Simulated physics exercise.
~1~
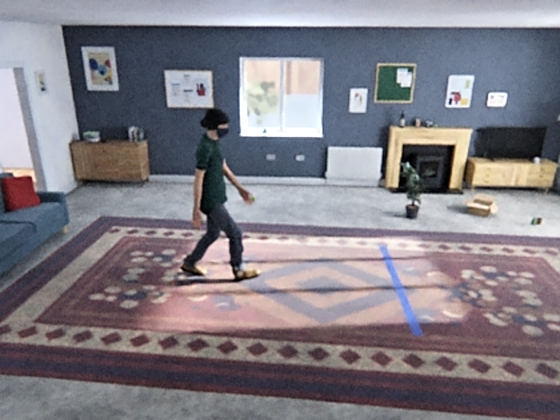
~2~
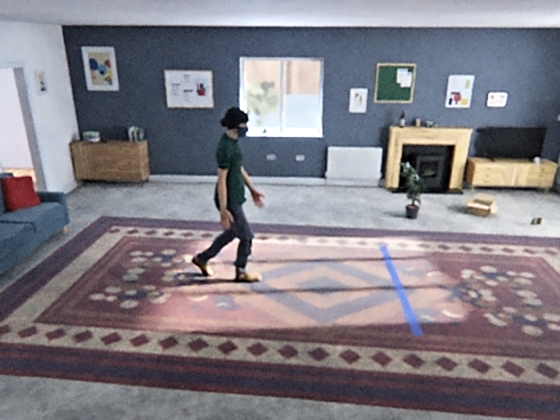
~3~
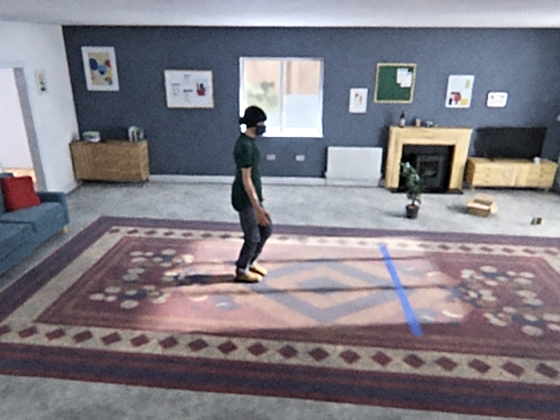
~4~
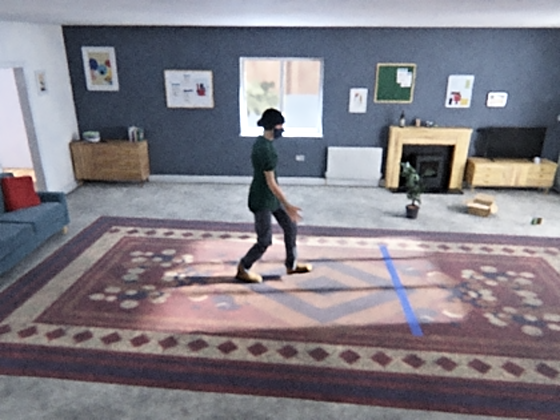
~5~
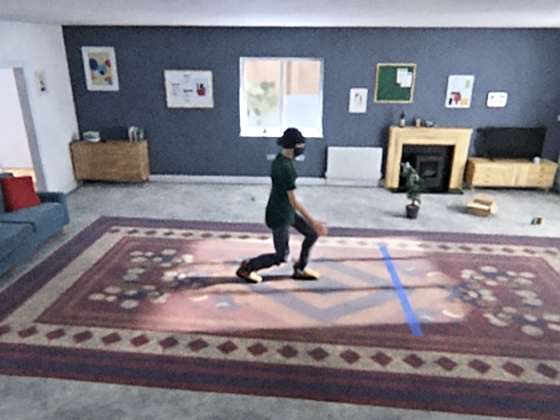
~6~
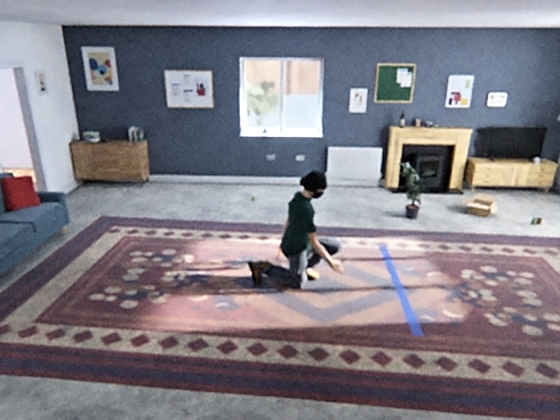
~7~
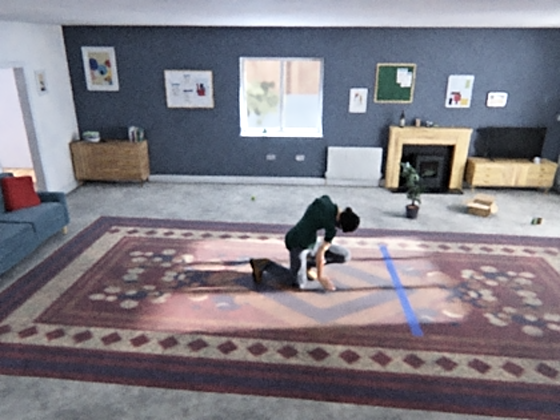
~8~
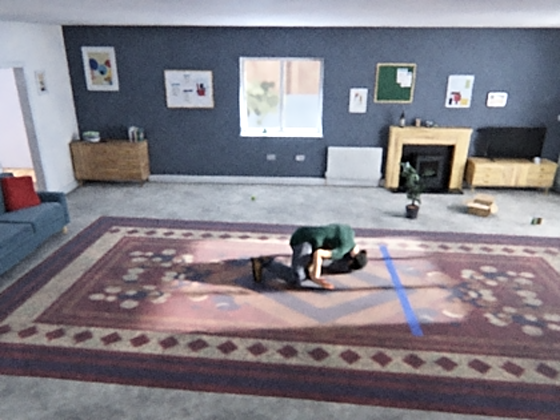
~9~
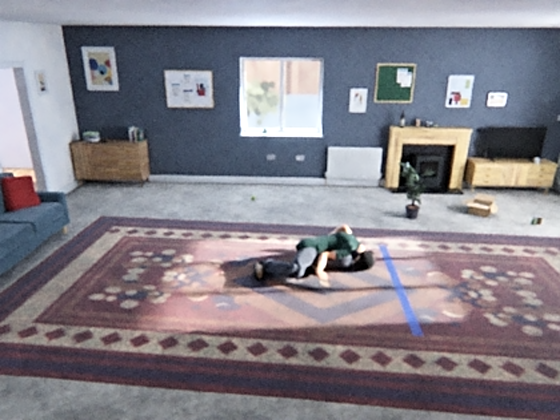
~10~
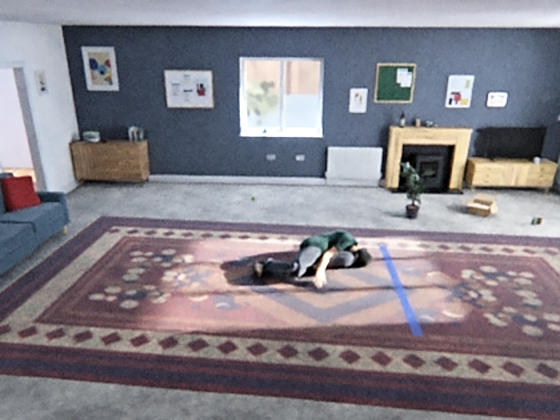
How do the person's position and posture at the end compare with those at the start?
At the start the person is upright and walking on the left part of the rug. By the end the person is farther right and lying down on the rug, just short of the blue tape.
